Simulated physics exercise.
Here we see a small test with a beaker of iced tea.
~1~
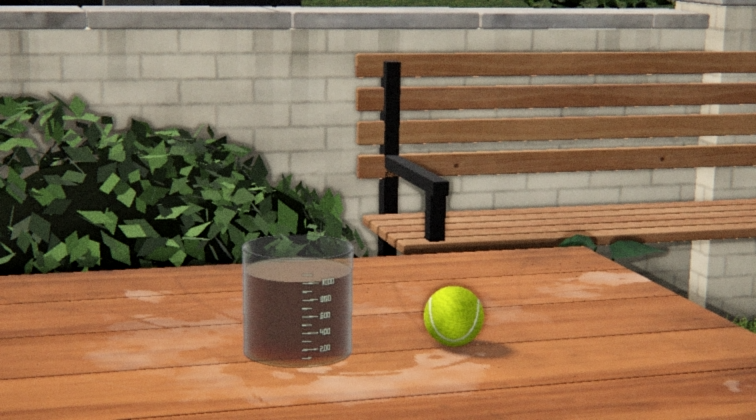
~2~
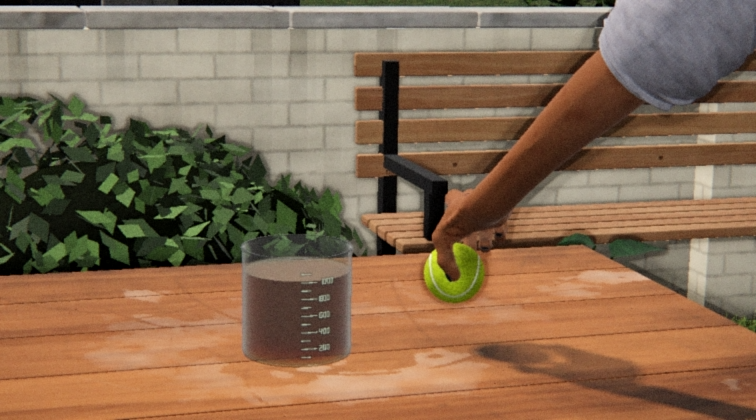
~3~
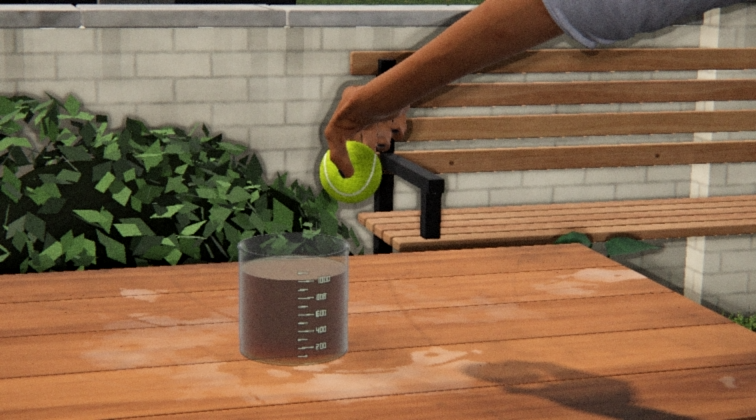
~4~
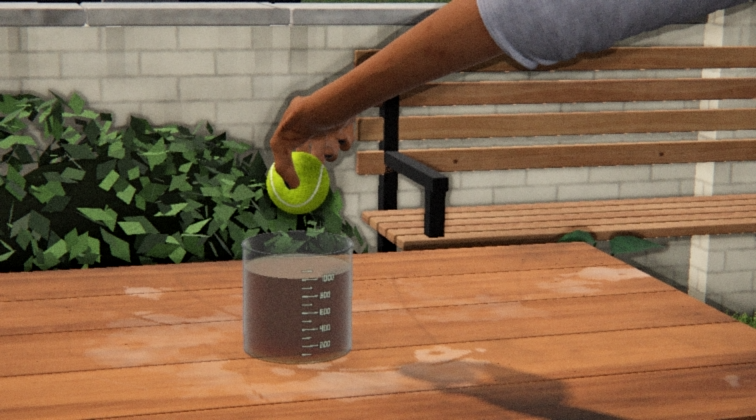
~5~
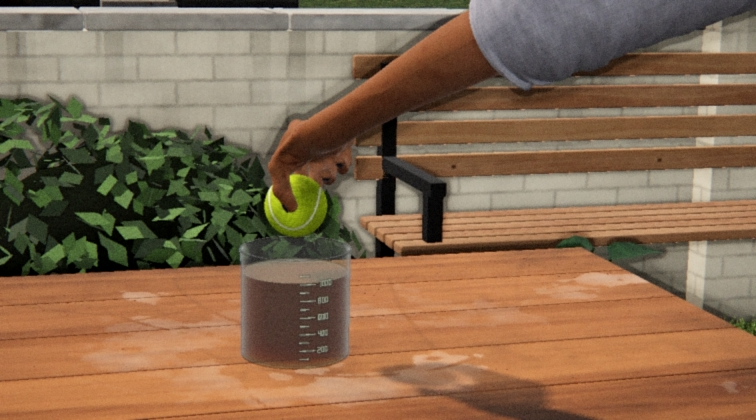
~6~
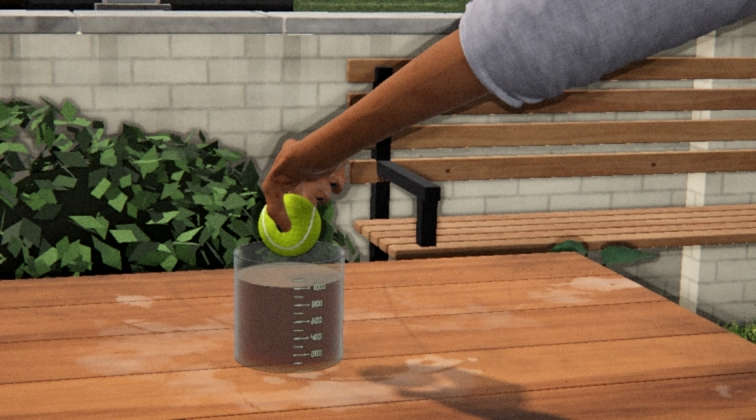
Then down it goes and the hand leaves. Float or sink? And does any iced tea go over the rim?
With the iced tea, it stays up top; meanwhile the beaker keeps every drop.
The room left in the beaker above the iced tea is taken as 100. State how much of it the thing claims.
That's roughly 20 percent.
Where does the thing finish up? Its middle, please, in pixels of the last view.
In the final view it sits close to pixel (290, 265).
A moment on, the tennis ball enters the iced tea; the beaker is about three quarters full.
Further on, the tennis ball comes up again; the beaker is about three quarters full.
When it is over, the tennis ball is afloat; the beaker is about three quarters full; none went over.
